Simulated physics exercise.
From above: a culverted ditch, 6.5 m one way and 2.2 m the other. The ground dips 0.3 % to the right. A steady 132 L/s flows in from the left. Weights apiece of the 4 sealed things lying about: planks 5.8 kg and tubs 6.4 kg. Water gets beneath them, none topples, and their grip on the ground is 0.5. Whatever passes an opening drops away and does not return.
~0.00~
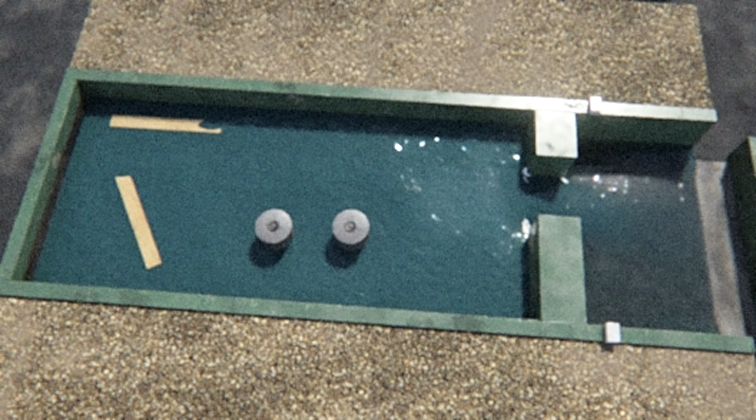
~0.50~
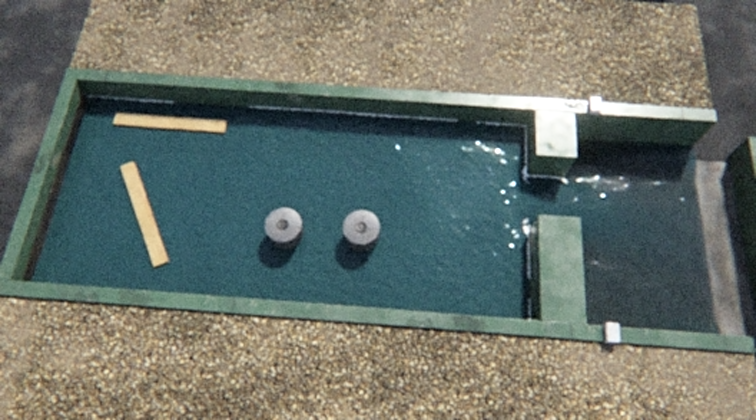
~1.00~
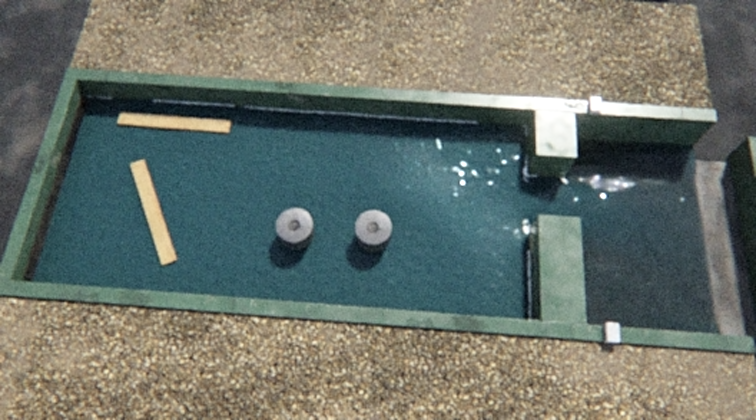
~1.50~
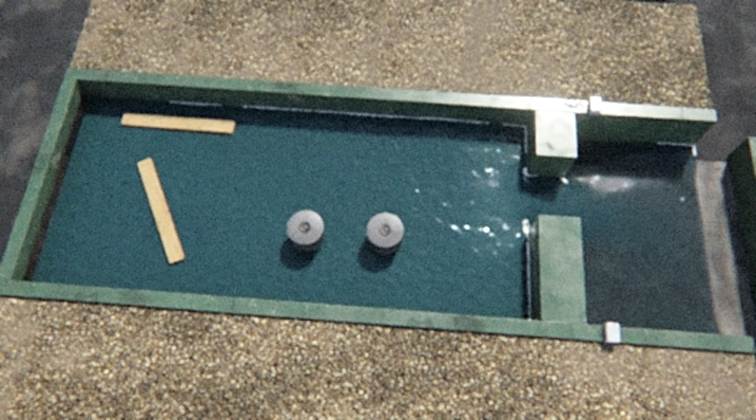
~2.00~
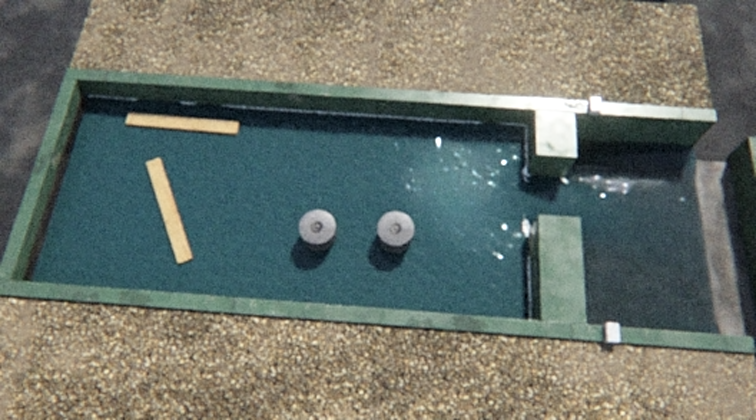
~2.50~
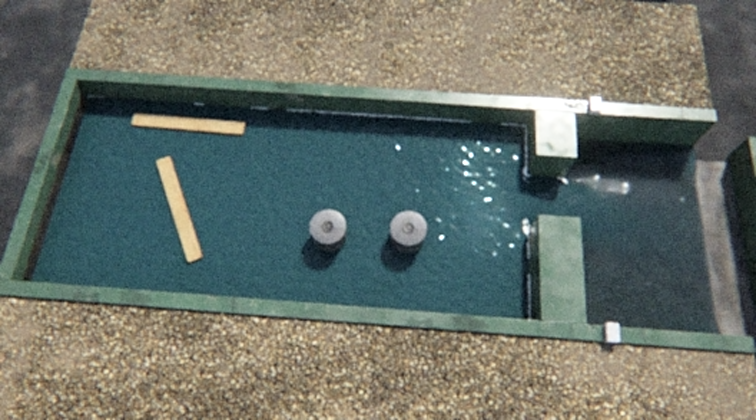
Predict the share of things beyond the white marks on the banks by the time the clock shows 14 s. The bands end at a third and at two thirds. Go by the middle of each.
That comes to between one and two thirds.
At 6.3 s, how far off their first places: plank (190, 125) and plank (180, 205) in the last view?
In turn: 80 cm, 120 cm.
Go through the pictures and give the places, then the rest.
In the first picture, a tub at (351, 227) floats; a tub at (273, 226) floats; about 2690 L in view; 0 of 4 have shifted.
In the second picture, a tub at (361, 227), afloat, 10 cm from its start; a tub at (283, 225) floats, 10 cm from its start; 24 cm deep round most things; 3 of 4 have shifted.
In the third picture, a tub at (373, 227) floats, 22 cm from its start; a tub at (294, 225) floats, 20 cm from its start; about 2710 L in view; 4 of 4 have shifted.
In the fourth picture, a tub at (385, 230), afloat, 33 cm from its start; a tub at (305, 227) floats, 31 cm from its start; about 2710 L in view; 4 of 4 have shifted.
In the fifth picture, a tub at (396, 228), afloat, 43 cm from its start; a tub at (317, 227), afloat, 42 cm from its start; 24 cm deep round most things; 4 of 4 have shifted.
In the sixth picture, a tub at (409, 228), afloat, 55 cm from its start; a tub at (328, 226) floats, 52 cm from its start; about 2730 L in view; 4 of 4 have shifted.
After 3.5 s 0 of 4 are over the mark; 4 afloat.
After 6.3 s 0 of 4 are over the mark; 4 afloat.
After 10.0 s 2 of 4 are over the mark; 3 afloat.
After 14.0 s 2 of 4 are over the mark; 2 afloat.
